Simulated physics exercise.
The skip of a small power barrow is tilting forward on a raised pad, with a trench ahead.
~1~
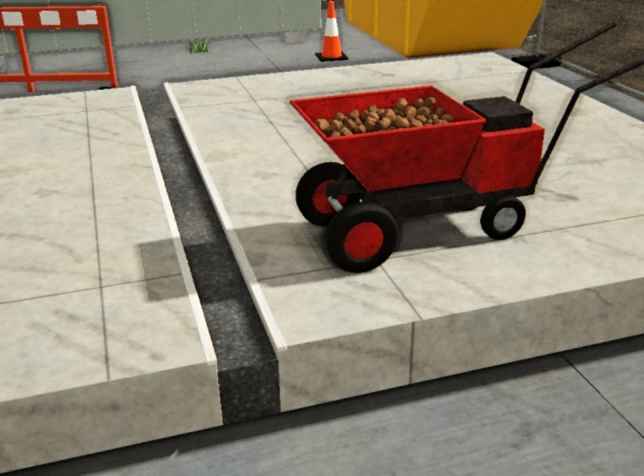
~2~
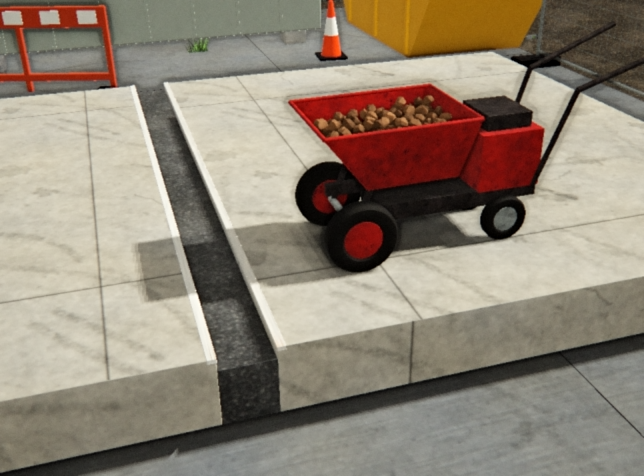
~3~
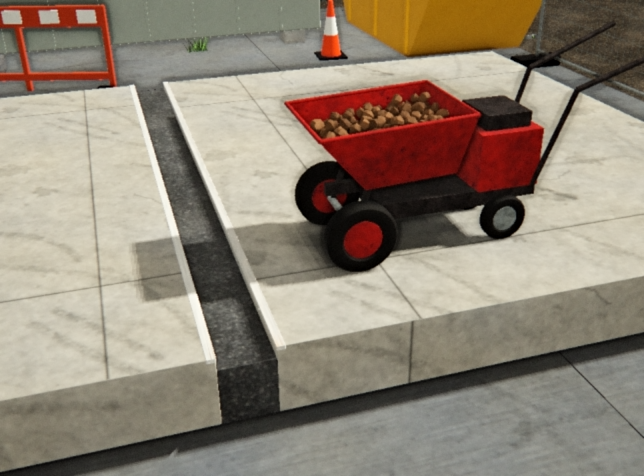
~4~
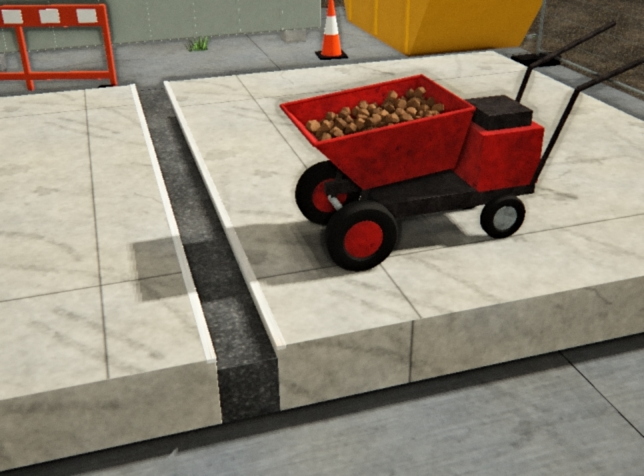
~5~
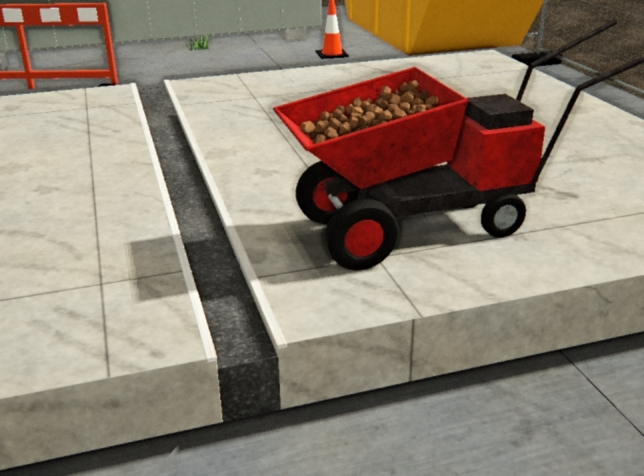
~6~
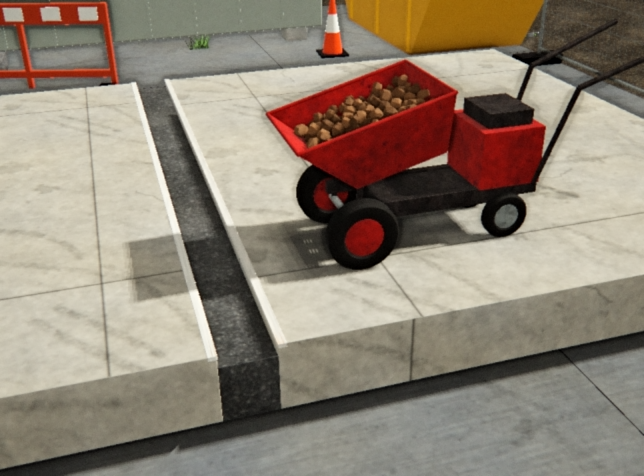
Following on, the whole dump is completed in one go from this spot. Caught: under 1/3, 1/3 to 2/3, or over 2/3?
1/3 to 2/3.
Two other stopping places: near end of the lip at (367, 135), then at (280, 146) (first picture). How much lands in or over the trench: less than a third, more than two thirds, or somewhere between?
Note - position 1: In the middle band; position 2: Under a third.
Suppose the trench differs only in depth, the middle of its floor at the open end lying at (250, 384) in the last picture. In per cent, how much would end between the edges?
80 %.
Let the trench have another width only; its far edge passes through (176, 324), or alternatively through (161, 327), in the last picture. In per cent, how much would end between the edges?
You'd get 70 % in the first case and 80 % in the second.
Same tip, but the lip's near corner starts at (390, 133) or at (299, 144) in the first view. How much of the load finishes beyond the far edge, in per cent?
In order, 0 % followed by 50 %.
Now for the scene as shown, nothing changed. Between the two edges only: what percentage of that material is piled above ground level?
Roughly 50 %.
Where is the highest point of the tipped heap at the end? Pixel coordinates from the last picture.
In the last picture, the peak is close to (211, 250).
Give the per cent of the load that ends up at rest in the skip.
Close to 25 in a hundred.
Soon after the last picture, skip tipped steeply; all in the skip.
A little later, skip tipped right over; about two thirds in the skip; about a quarter in or heaped over the trench; a stray few beyond it; a stray few falling.
Later still, skip tipped right over; about a quarter in the skip; about half in or heaped over the trench; about a quarter beyond it.
By the end, skip tipped right over; about a quarter in the skip; a stray few short of the trench; about half in or heaped over the trench; about a quarter beyond it.
